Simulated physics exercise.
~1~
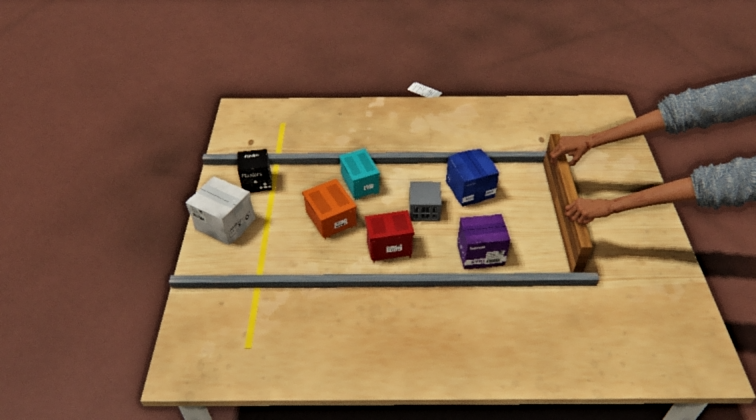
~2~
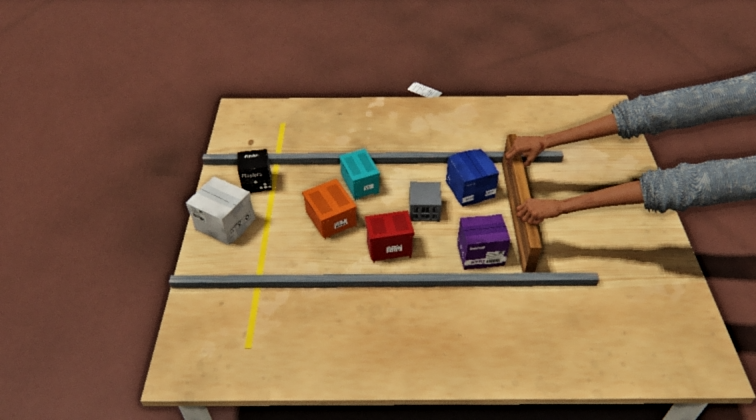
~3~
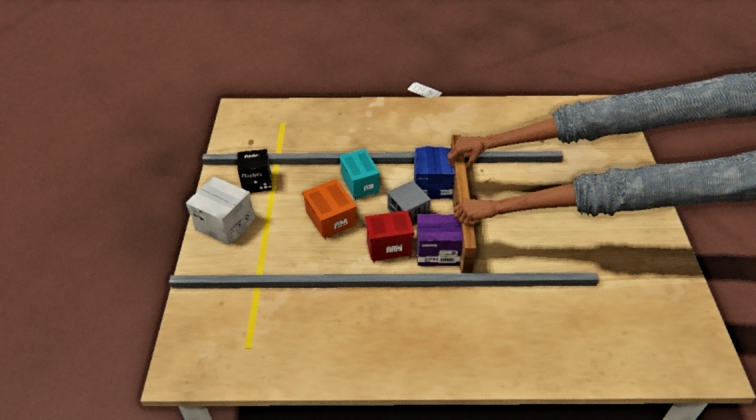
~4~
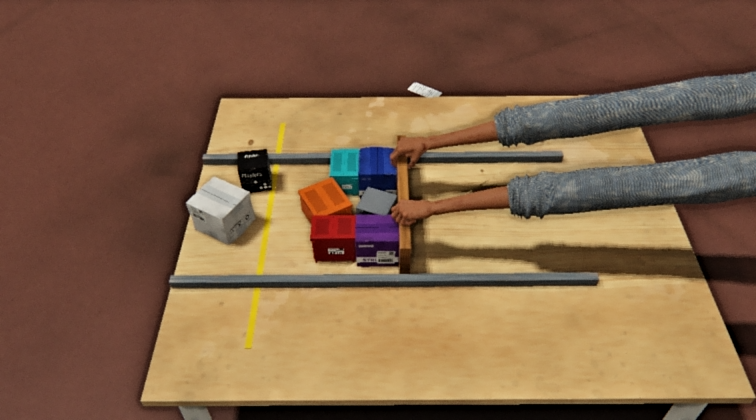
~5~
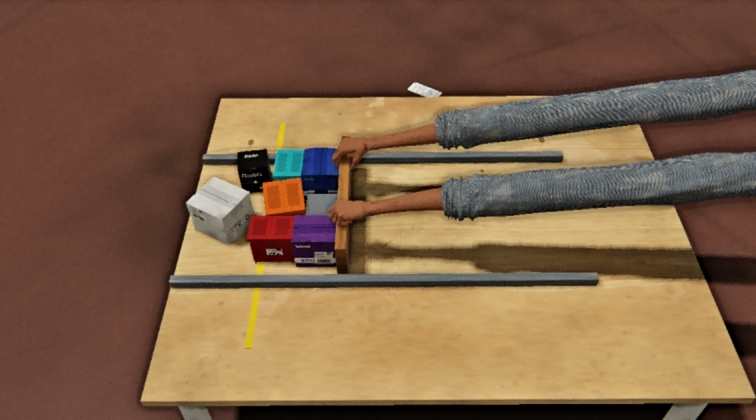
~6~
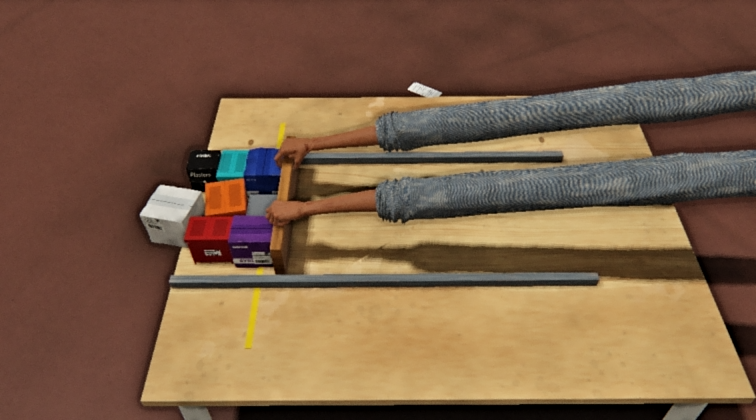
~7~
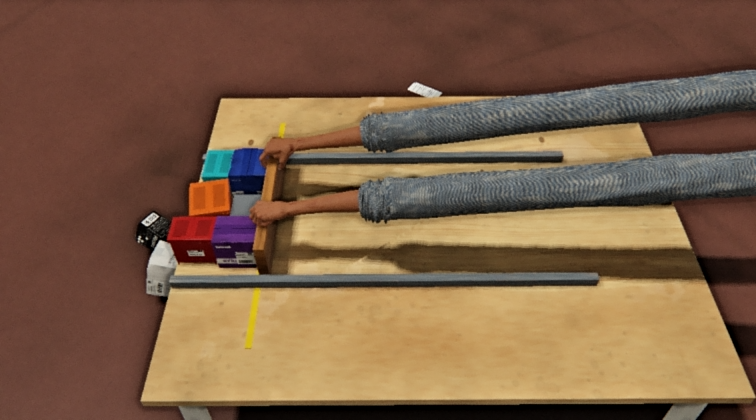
A wooden plank, gripped by two hands in grey knitted sleeves, stands at the right of a pale wooden table seen from above, between two grey rails. Before it sit purple, blue, grey, red, teal and orange boxes, with a black box and a white parcel further left near a yellow tape line. The hands push the plank left, and it gathers the purple, blue and grey boxes, then the red, teal and orange ones. The packed group shoves the black and white boxes to the left edge. Both drop off, while the others remain on the table, bunched against the plank.
